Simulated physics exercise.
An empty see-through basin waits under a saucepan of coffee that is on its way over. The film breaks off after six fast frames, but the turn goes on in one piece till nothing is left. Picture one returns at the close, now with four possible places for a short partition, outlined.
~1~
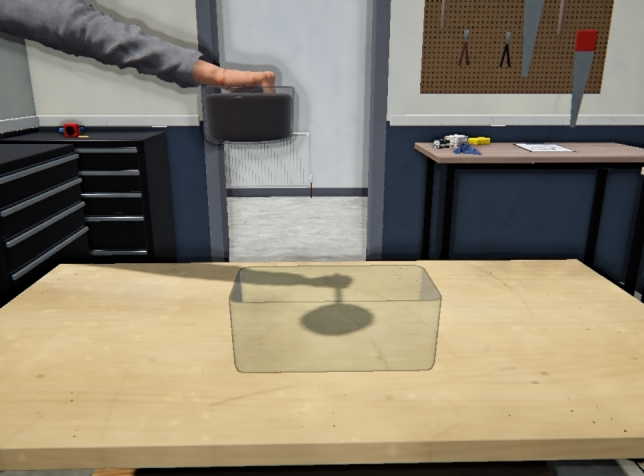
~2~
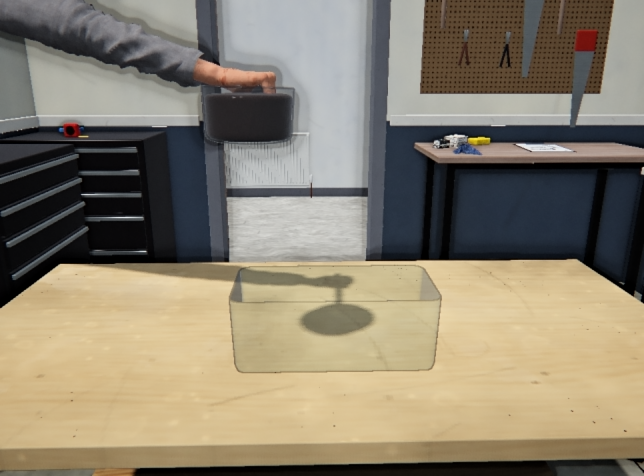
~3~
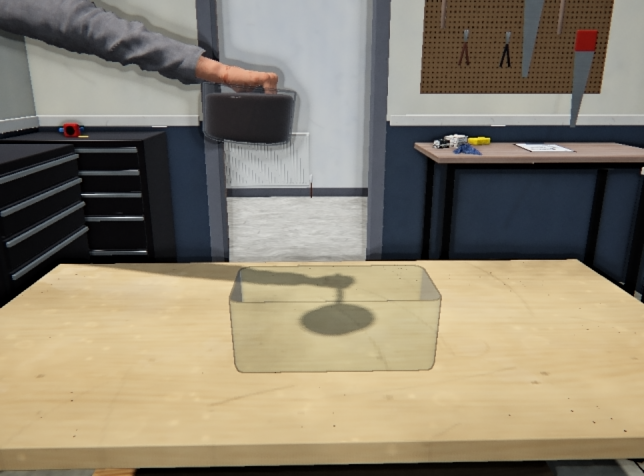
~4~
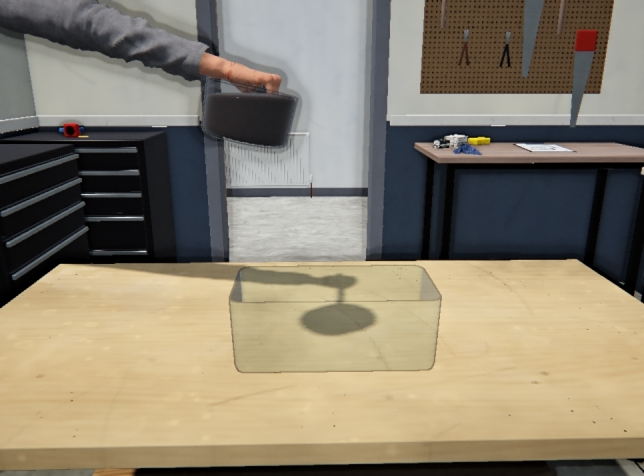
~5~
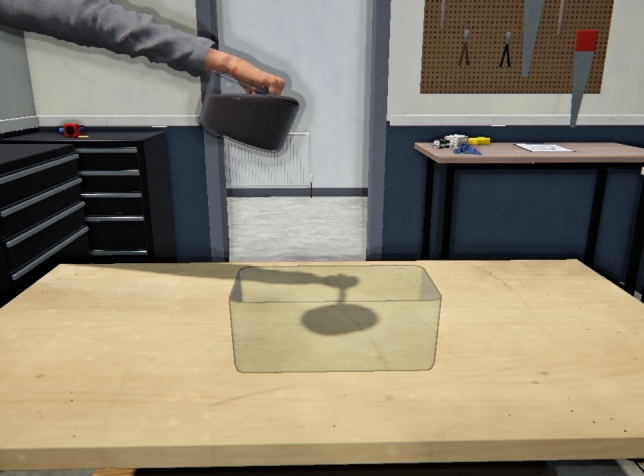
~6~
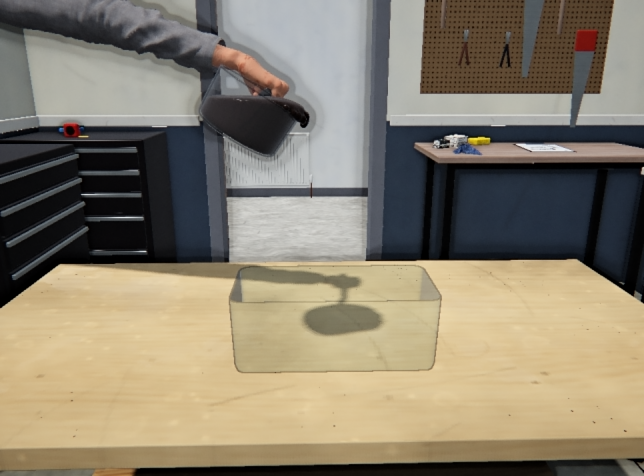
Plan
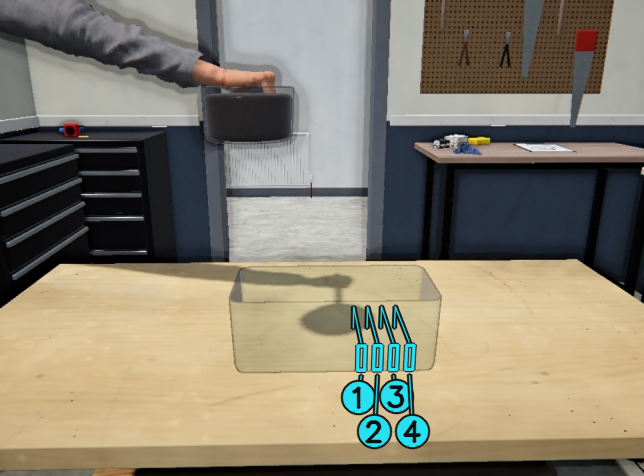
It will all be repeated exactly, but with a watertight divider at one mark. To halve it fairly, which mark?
1 works best here.
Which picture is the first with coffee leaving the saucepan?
In picture 5.
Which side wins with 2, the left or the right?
The left side.
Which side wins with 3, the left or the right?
The left side.
On the marked copy, 1 at (361, 375); 2 at (377, 375); 3 at (393, 375); 4 at (409, 374).
For place 1, about 51 % ends left of the wall and 46 % right of it; 3 % is lost outside.
For place 2, about 78 % ends left of the wall and 17 % right of it; 5 % is lost outside.
For place 3, about 88 % ends left of the wall and 8 % right of it; 4 % is lost outside.
For place 4, about 85 % ends left of the wall and 11 % right of it; 3 % is lost outside.
